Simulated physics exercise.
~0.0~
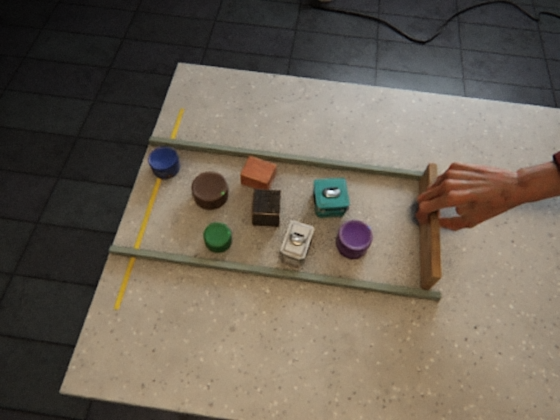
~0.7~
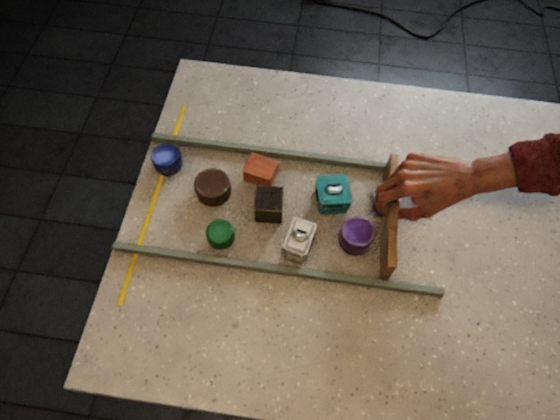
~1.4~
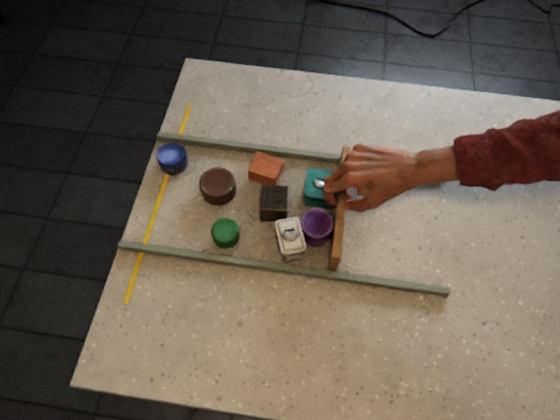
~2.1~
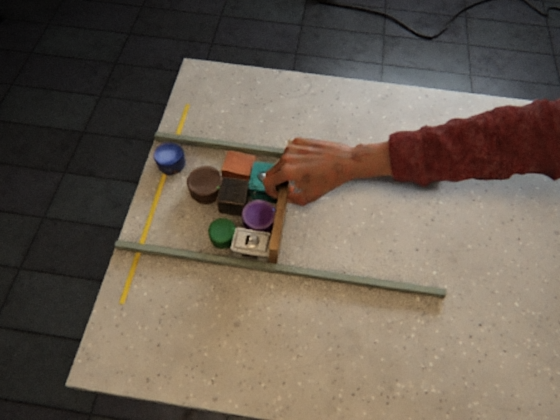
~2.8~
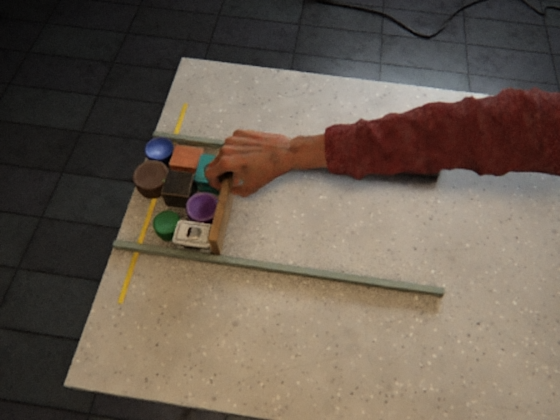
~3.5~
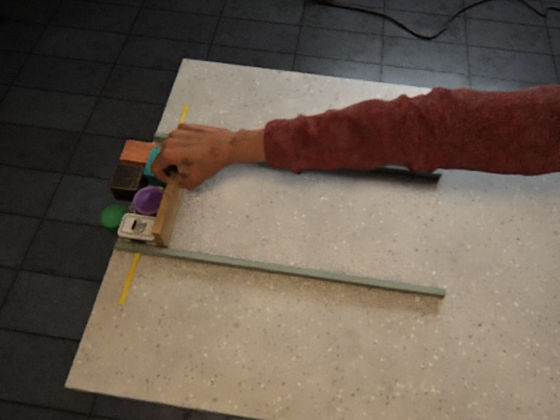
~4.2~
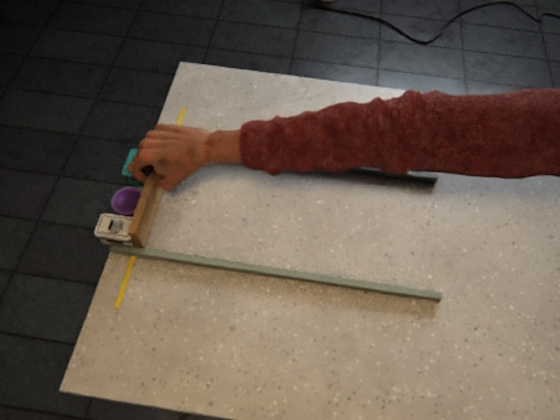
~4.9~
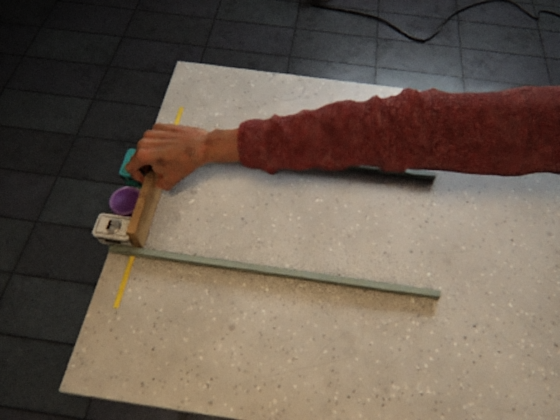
Hand pushing a wooden board left along a channel, bunching small blocks and lids and sending most off the table's end.
